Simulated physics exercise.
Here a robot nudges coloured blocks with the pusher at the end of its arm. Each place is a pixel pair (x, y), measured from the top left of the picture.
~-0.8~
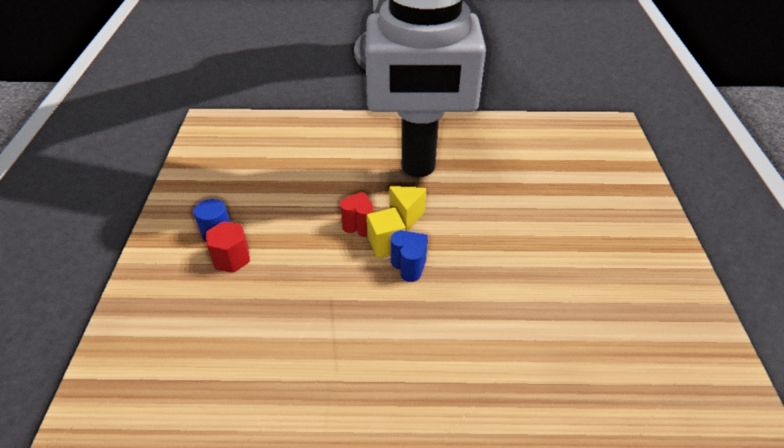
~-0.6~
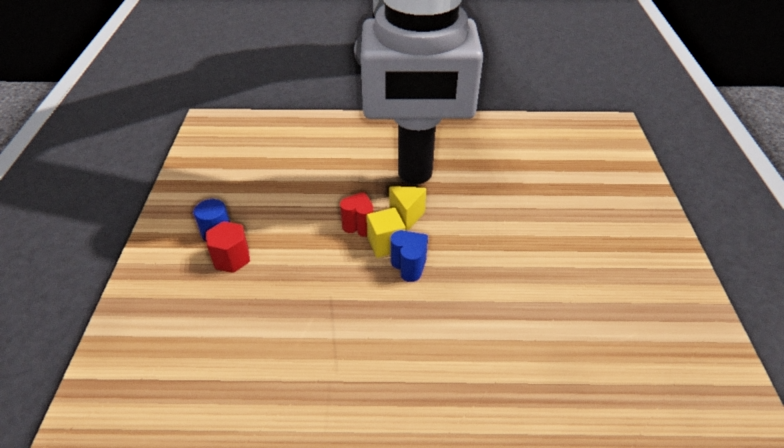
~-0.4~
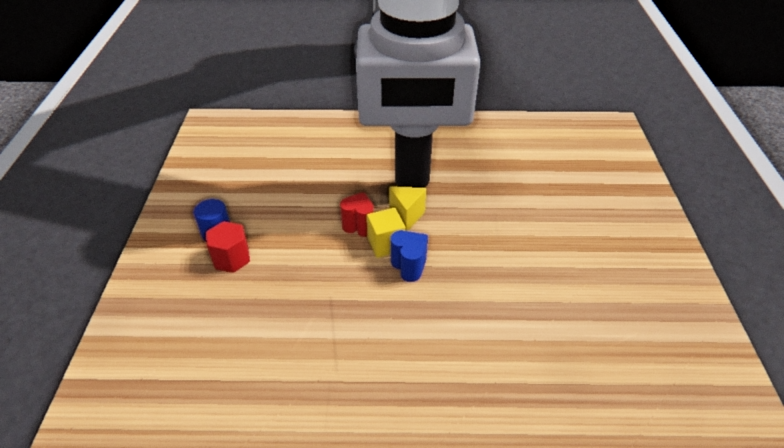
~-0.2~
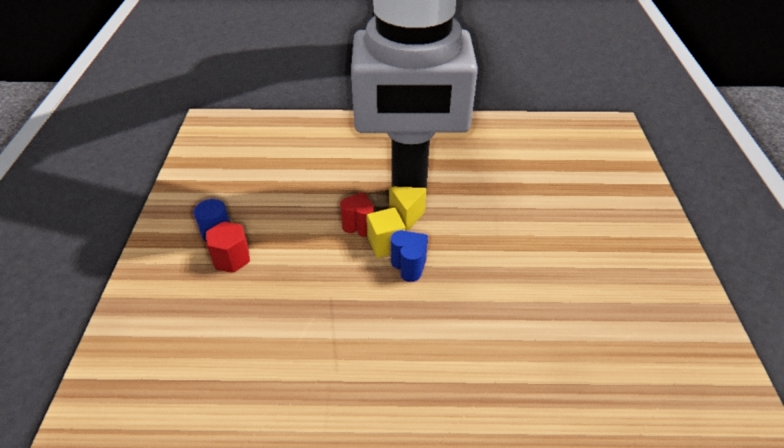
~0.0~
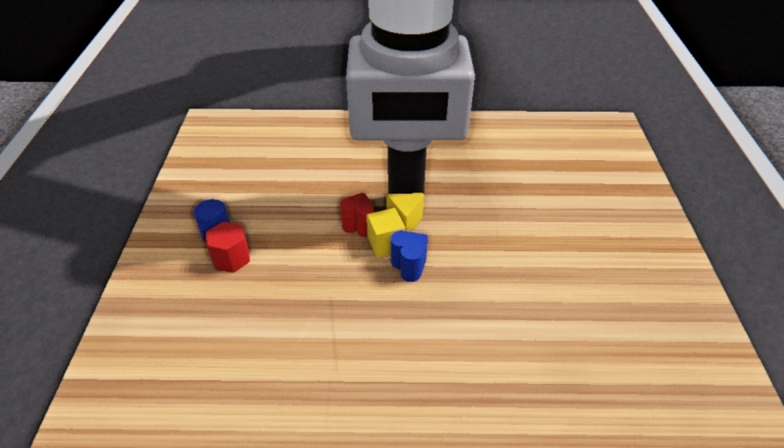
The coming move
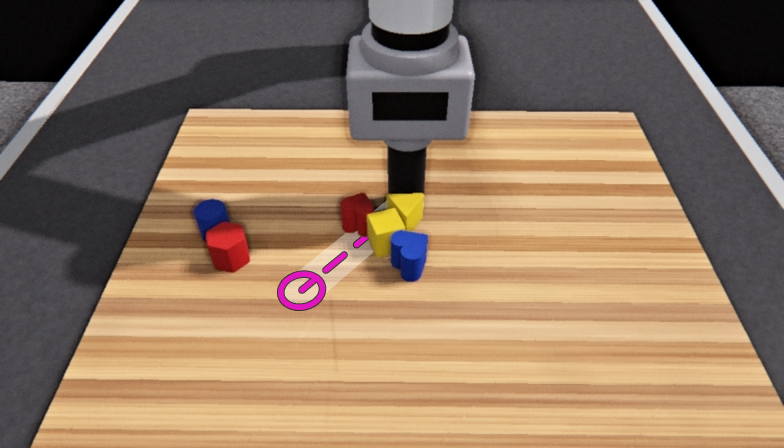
Robot arm lowering its black pusher toward clustered red, yellow and blue blocks on a wooden board, slightly nudging the yellow triangular one.
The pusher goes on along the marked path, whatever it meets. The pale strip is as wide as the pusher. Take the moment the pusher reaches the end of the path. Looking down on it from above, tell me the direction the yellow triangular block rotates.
Short answer: Counterclockwise.
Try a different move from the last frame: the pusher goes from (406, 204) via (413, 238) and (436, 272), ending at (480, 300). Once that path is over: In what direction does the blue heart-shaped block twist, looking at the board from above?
That block twists counter-clockwise.
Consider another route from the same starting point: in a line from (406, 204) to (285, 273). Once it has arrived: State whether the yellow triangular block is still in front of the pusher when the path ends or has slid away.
The yellow triangular block is left behind or beside.
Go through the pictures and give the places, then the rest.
Pusher's lower end at (418, 168); red heart-shaped block at (358, 203); yellow four-sided block at (386, 220); yellow triangular block at (407, 194); blue heart-shaped block at (410, 243), in the first frame.
Pusher at (415, 174); blocks still, in the second frame.
Pusher at (412, 181); blocks still, in the third frame.
Pusher at (409, 188); blocks still, in the fourth frame.
Pusher at (406, 195); red heart-shaped block at (358, 203); yellow four-sided block at (386, 220); yellow triangular block at (406, 201); blue heart-shaped block at (410, 243), in the fifth frame.
Drawn move, from (406, 204) to (302, 290).
What follows on the original path. One third of the way, pusher at (373, 221); red heart-shaped block at (339, 211), turned 30° clockwise; yellow four-sided block at (367, 244), turned 35° anticlockwise; yellow triangular block at (384, 228), turned 25° anticlockwise; blue heart-shaped block at (410, 251), turned 30° anticlockwise.
Two thirds of the way, pusher at (339, 250); red heart-shaped block at (314, 219), turned 65° clockwise; yellow four-sided block at (363, 261), turned 60° anticlockwise; yellow triangular block at (374, 241), turned 50° anticlockwise; blue heart-shaped block at (411, 255), turned 55° anticlockwise.
At the end, pusher at (300, 281); red heart-shaped block at (314, 219), turned 65° clockwise; yellow four-sided block at (363, 261), turned 60° anticlockwise; yellow triangular block at (374, 241), turned 50° anticlockwise; blue heart-shaped block at (411, 255), turned 55° anticlockwise.
